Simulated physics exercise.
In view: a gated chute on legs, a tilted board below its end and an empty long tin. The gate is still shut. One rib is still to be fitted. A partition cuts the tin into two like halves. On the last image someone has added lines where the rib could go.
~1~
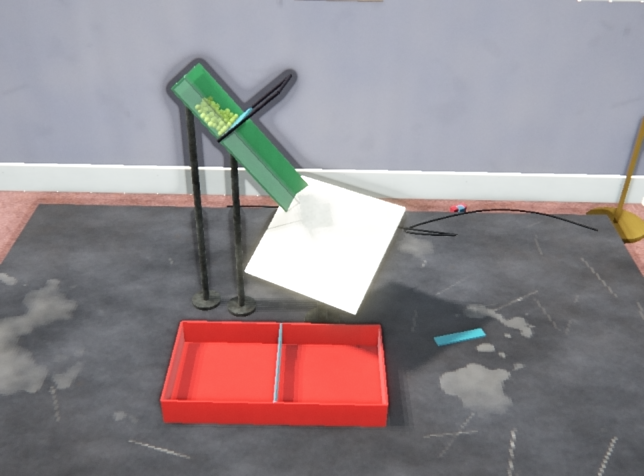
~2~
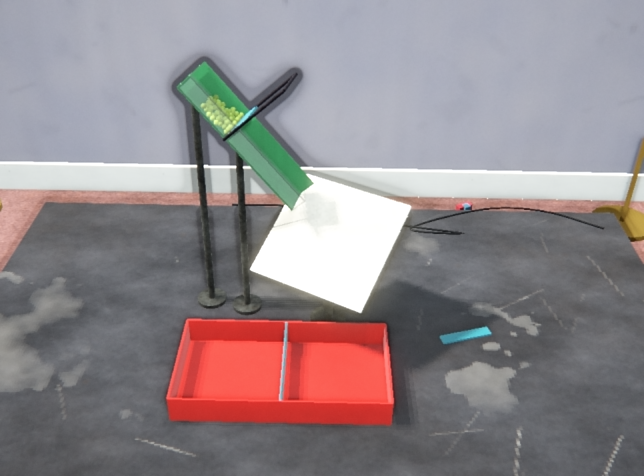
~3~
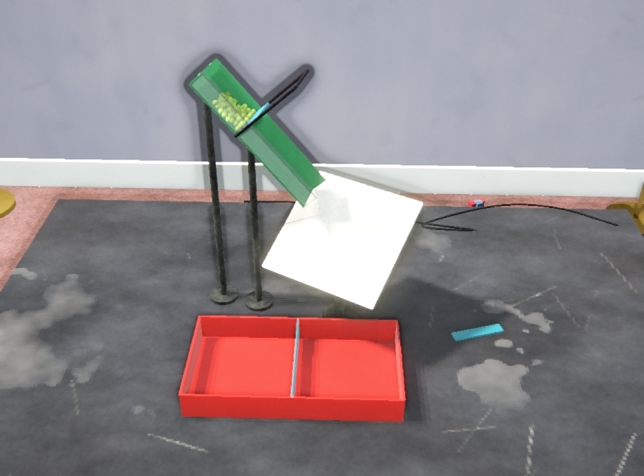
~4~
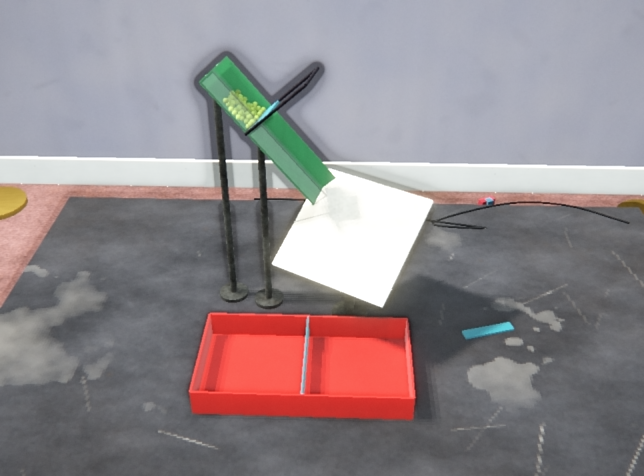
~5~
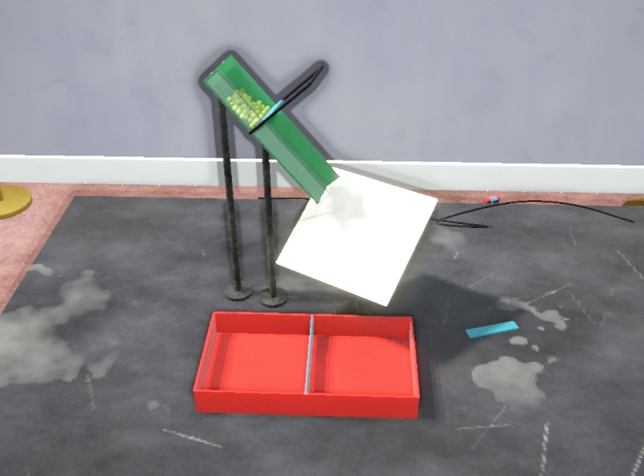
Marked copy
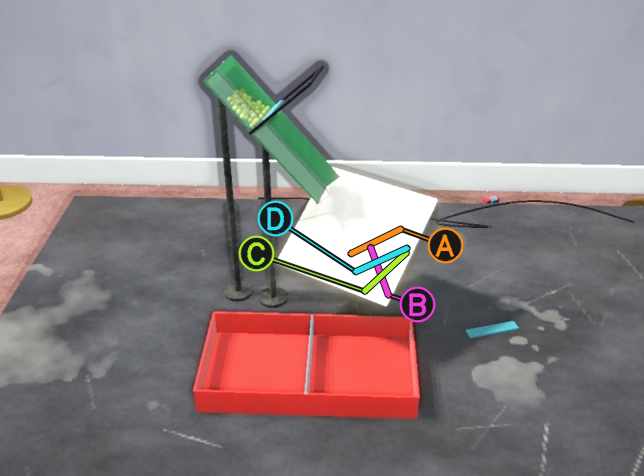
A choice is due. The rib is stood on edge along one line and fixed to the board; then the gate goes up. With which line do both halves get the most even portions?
Line D does it best.
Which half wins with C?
The right half.
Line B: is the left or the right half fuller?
The right half.
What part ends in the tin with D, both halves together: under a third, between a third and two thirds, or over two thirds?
Line D gives over two thirds.
On the marked copy, line A from (400, 229) to (350, 253); line B from (370, 247) to (388, 295); line C from (406, 252) to (364, 291); line D from (406, 248) to (355, 271).
If A is chosen, of what is caught, the bulk in the left half, a small share in the right.
If B is chosen, of what is caught, a small share in the left half, the bulk in the right.
If C is chosen, of what is caught, a small share in the left half, the bulk in the right.
If D is chosen, of what is caught, close to half in the left half, close to half in the right.
